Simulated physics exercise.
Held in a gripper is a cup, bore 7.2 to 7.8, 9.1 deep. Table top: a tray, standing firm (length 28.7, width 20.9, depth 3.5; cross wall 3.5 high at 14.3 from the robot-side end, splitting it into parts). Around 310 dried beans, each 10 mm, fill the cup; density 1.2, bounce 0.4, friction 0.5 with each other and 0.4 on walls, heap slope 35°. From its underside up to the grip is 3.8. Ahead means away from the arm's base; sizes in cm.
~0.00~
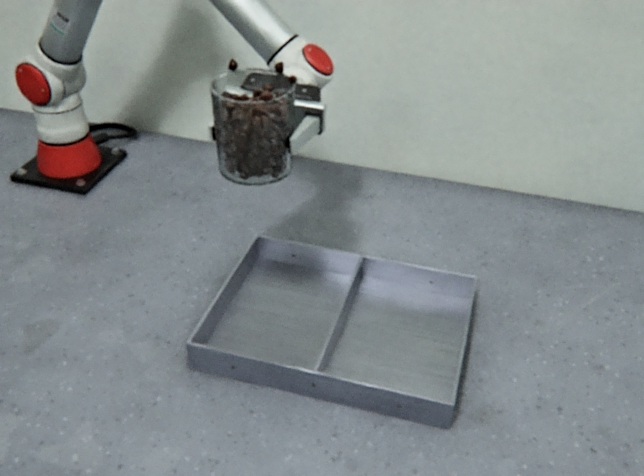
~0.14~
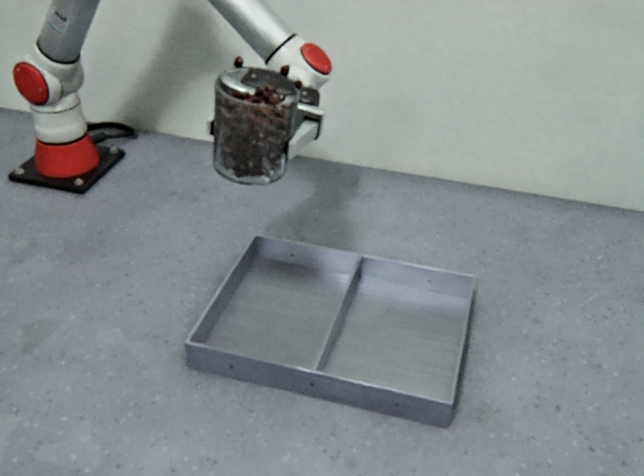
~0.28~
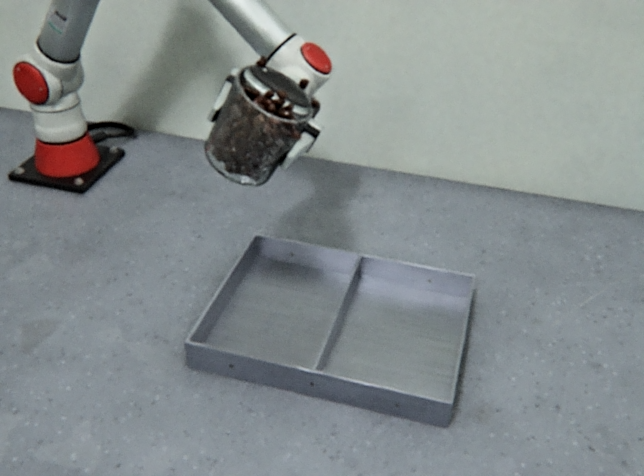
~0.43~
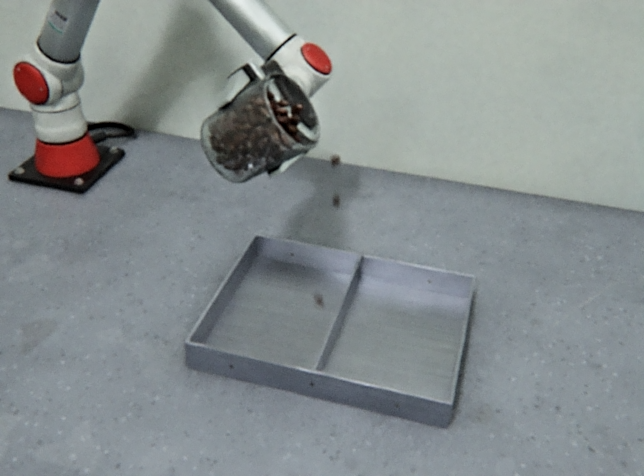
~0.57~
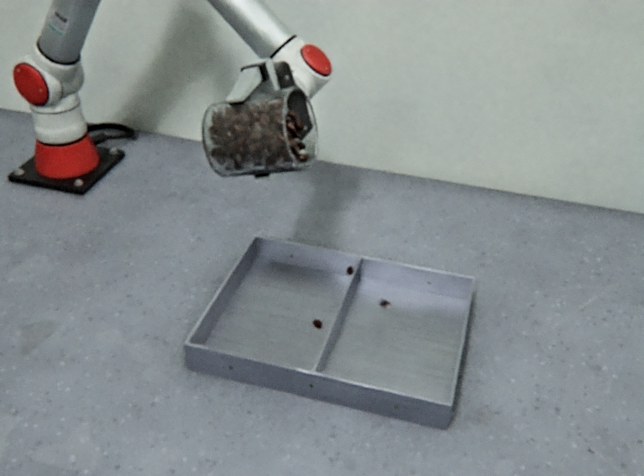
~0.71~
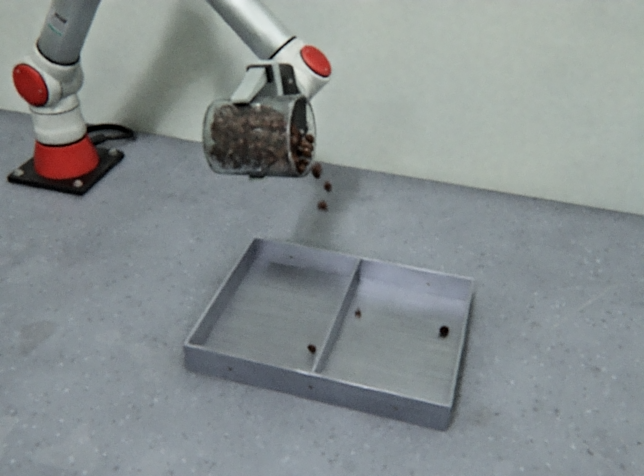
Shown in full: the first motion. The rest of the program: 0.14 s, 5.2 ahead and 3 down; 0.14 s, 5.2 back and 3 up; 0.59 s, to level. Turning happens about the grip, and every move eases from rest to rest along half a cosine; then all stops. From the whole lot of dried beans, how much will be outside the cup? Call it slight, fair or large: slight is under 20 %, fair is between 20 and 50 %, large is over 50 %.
I would call it fair, between 20 and 50 %.
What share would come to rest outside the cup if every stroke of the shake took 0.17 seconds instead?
I'd expect close to 20 per cent then.
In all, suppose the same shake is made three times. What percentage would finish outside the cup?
It would come to about 55 %.
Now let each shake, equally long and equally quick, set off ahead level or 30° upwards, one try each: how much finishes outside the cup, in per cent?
First try about 60 %, second try about 80 %.
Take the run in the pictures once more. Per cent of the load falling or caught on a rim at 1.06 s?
Some 15 percent.
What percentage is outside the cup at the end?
30 per cent, more or less.
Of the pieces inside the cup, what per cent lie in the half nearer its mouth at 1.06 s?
Near 45 %.
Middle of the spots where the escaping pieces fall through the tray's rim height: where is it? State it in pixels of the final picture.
Close to pixel (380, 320).
After 1.06 s, tilted 77° forward, highest piece 26 above the table; 227 in the cup, 35 in the far-side part, 4 in the robot-side part, 47 in flight or on a rim.
After 1.41 s, tilted 16° forward, highest piece 29 above the table; 223 in the cup, 64 in the far-side part, 25 in the robot-side part, 1 on the table or floor.
After 1.78 s, level, highest piece 29 above the table; 223 in the cup, 64 in the far-side part, 25 in the robot-side part, 1 on the table or floor.
After 2.83 s, level, highest piece 29 above the table; 223 in the cup, 64 in the far-side part, 25 in the robot-side part, 1 on the table or floor.
At rest, 223 in the cup, 64 in the far-side part, 25 in the robot-side part, 1 on the table or floor. That is 29 % outside the cup.
